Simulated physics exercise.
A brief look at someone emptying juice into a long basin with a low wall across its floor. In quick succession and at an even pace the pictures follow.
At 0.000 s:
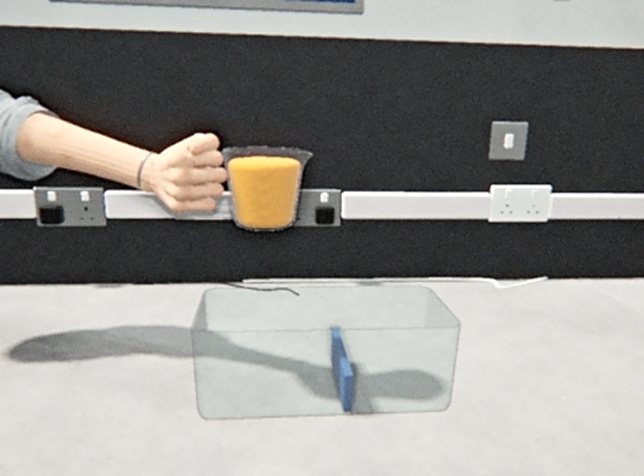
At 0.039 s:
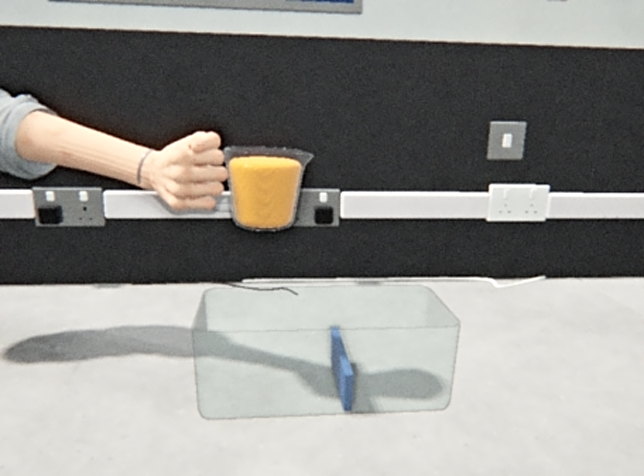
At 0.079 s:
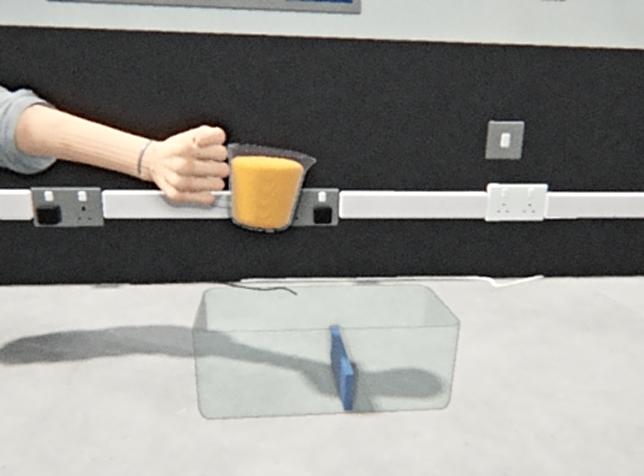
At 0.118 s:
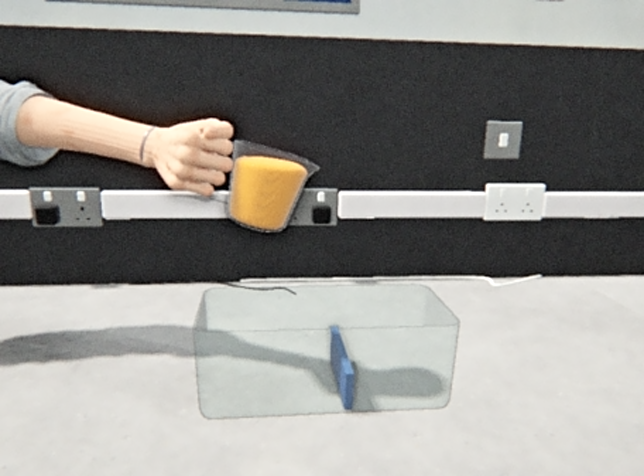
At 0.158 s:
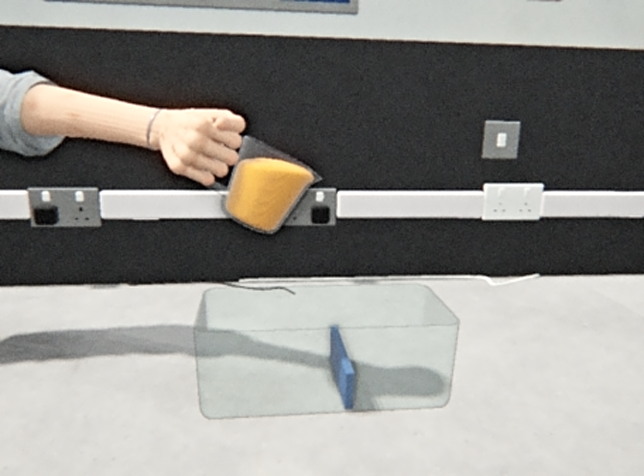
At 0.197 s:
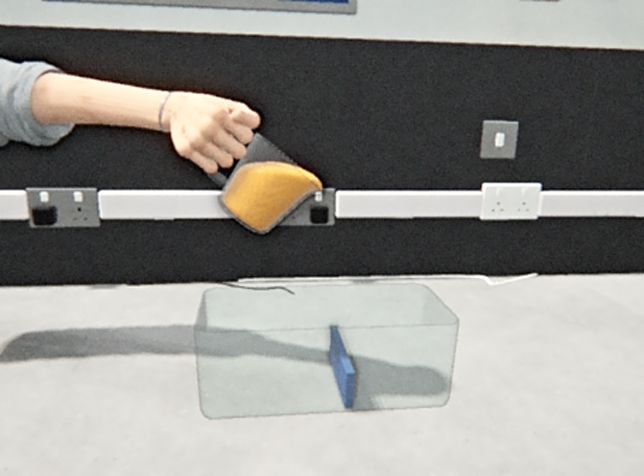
In a room with a black wall, a white strip of sockets and a pale grey surface, the view is level and looks slightly down, drifting barely at all. At left, a grey-sleeved arm grips a clear jug of orange juice above a long, clear, empty basin with a low blue wall across its floor. The hand tilts the jug rightward, slowly then faster, and the juice slants up to its lip.
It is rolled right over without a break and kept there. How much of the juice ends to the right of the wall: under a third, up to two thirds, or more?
Middling share.
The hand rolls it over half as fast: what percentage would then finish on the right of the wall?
Near 80 parts in a hundred.
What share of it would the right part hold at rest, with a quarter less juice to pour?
It comes to near 40 per cent.
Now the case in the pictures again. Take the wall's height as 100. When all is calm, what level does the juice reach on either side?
Left 10 per cent, right 20.
A moment on, the measuring jug is tipped right over and 33 per cent is still to pour, 1 is left of the wall and 24 right of it.
Next, the measuring jug is tipped right over and 3 per cent is still to pour, 32 is left of the wall and 54 right of it.
Then the measuring jug is tipped right over and 0 per cent is still to pour, 40 is left of the wall and 57 right of it.
Later the measuring jug is tipped right over and 0 per cent is still to pour, 40 is left of the wall and 57 right of it.
In the end 40 per cent lies left of the wall, 57 right of it and 3 outside.
